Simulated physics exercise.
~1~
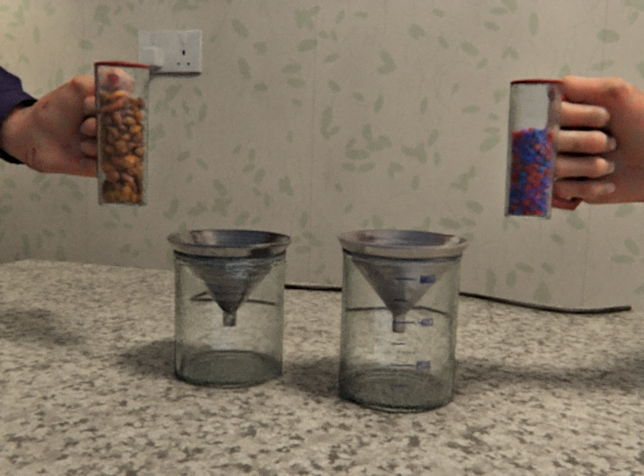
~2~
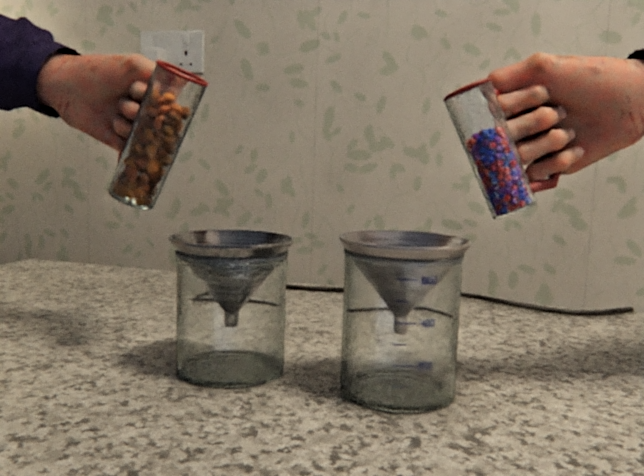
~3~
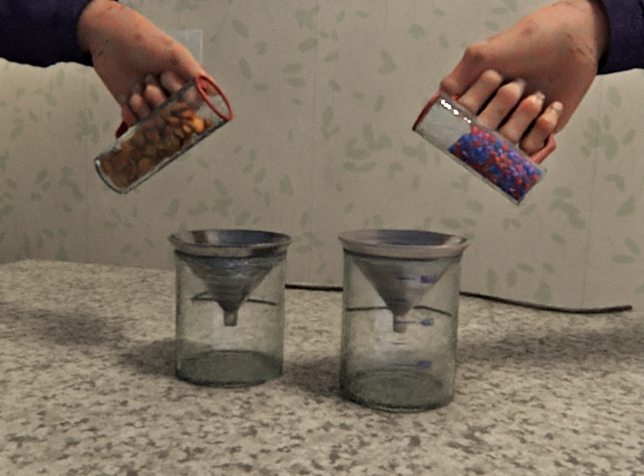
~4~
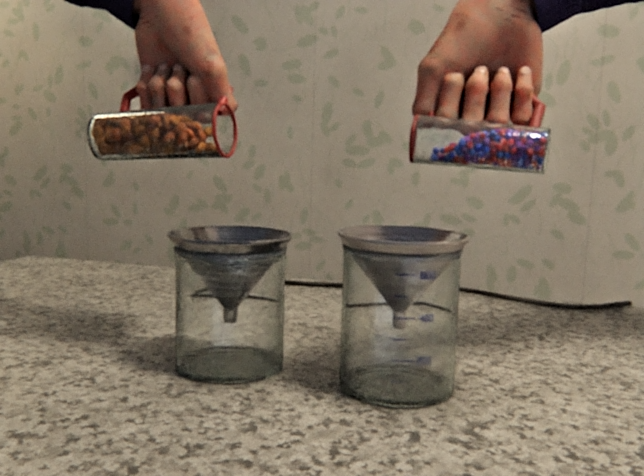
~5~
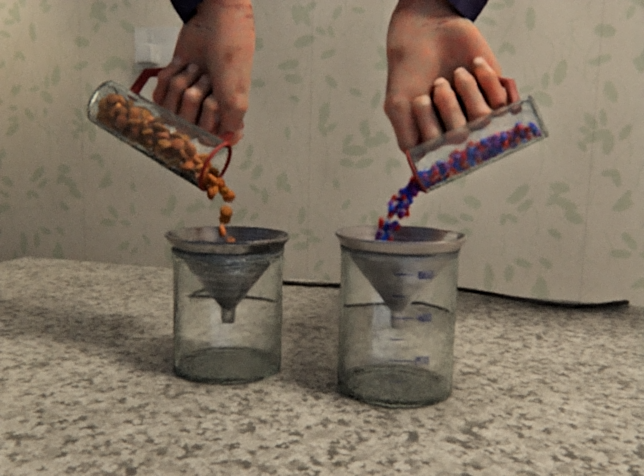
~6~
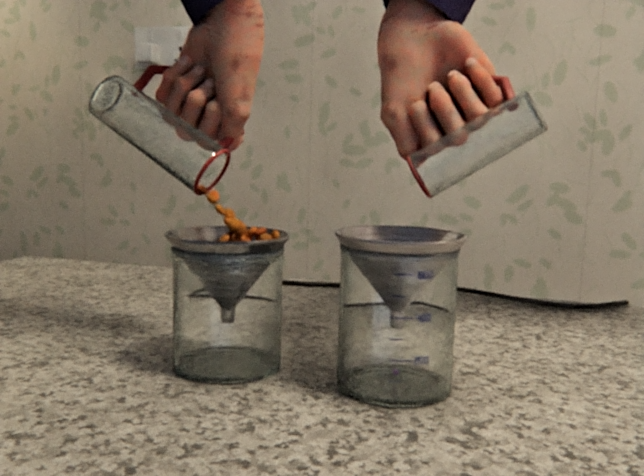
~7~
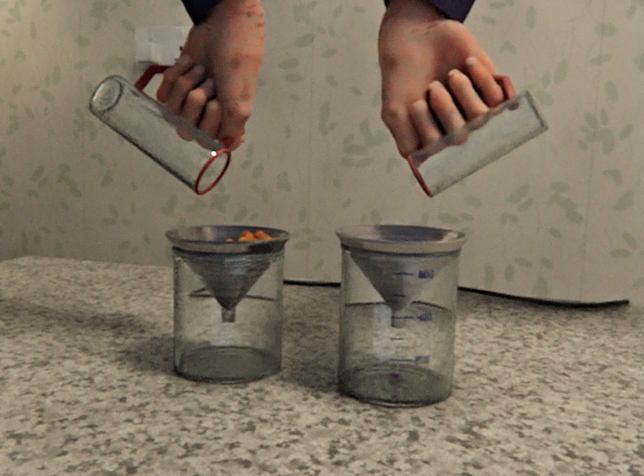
Two hands tip cups of orange pieces and red-and-blue beads into funnels, and both clog.
